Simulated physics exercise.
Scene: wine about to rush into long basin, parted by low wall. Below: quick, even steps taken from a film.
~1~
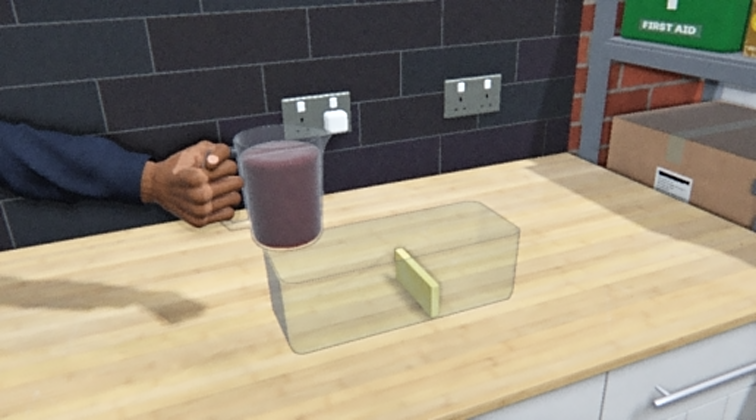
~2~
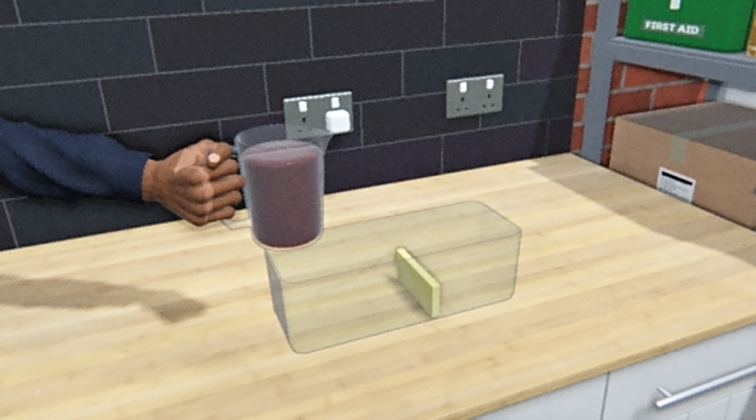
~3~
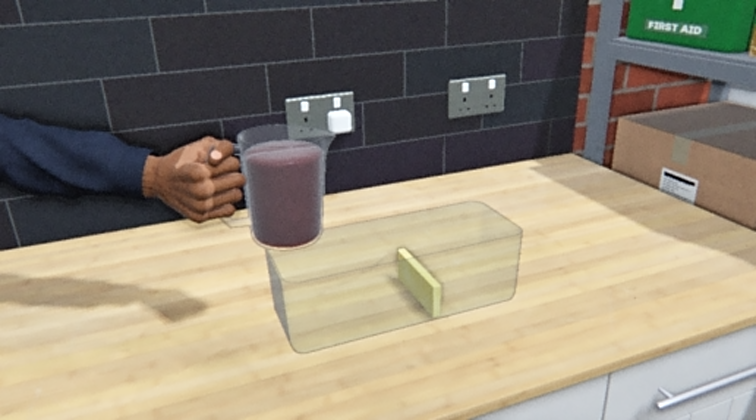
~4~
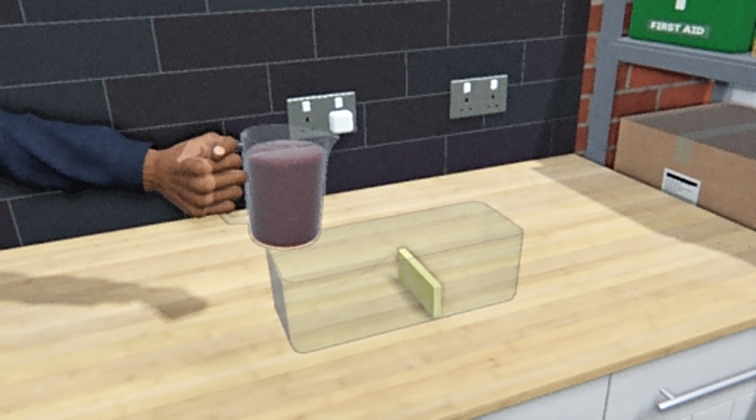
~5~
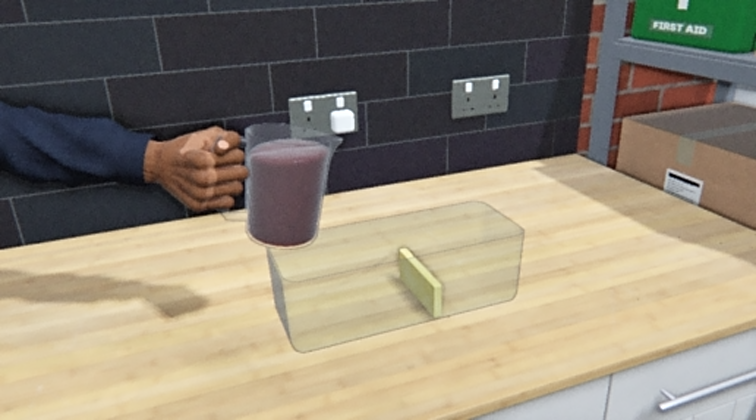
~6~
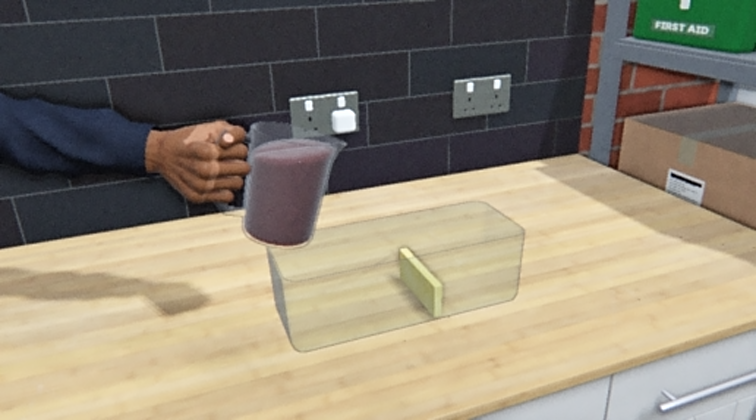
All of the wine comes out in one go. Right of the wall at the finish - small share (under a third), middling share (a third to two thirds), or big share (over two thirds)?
Small.
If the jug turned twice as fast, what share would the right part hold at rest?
Close to 5 out of every hundred.
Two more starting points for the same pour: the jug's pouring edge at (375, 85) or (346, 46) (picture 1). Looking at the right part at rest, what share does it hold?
Close to 80 in a hundred, then close to 55 in a hundred.
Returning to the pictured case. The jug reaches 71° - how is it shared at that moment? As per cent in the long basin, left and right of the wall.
The left part holds around 10 percent, the right part 0 percent.
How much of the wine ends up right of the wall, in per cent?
It works out to around 5 percent.
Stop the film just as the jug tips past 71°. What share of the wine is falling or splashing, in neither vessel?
Around 15 in a hundred, more or less.
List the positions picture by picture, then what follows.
Tilt 0°; pouring edge (331, 131); surface from (239, 157) to (318, 145); the long basin's rim runs from (272, 264) to (499, 216); the wall's top is at (416, 267), in the first frame.
Tilt 1°; pouring edge (332, 131); surface from (240, 156) to (319, 145), in the second frame.
Tilt 2°; pouring edge (335, 132); surface from (242, 155) to (321, 146), in the third frame.
Tilt 6°; pouring edge (338, 134); surface from (246, 155) to (324, 146), in the fourth frame.
Tilt 10°; pouring edge (342, 138); surface from (248, 154) to (329, 145), in the fifth frame.
Tilt 15°; pouring edge (346, 142); surface from (250, 156) to (334, 146), in the sixth frame.
A moment on, the jug is tipped part way and 79 per cent is still to pour, 8 is left of the wall and 0 right of it.
Next, the jug is tipped right over and 26 per cent is still to pour, 61 is left of the wall and 0 right of it.
Then the jug is tipped right over and 1 per cent is still to pour, 94 is left of the wall and 3 right of it.
Later the jug is tipped right over and 0 per cent is still to pour, 96 is left of the wall and 3 right of it.
At rest 96 per cent lies left of the wall, 3 right of it and 1 outside.
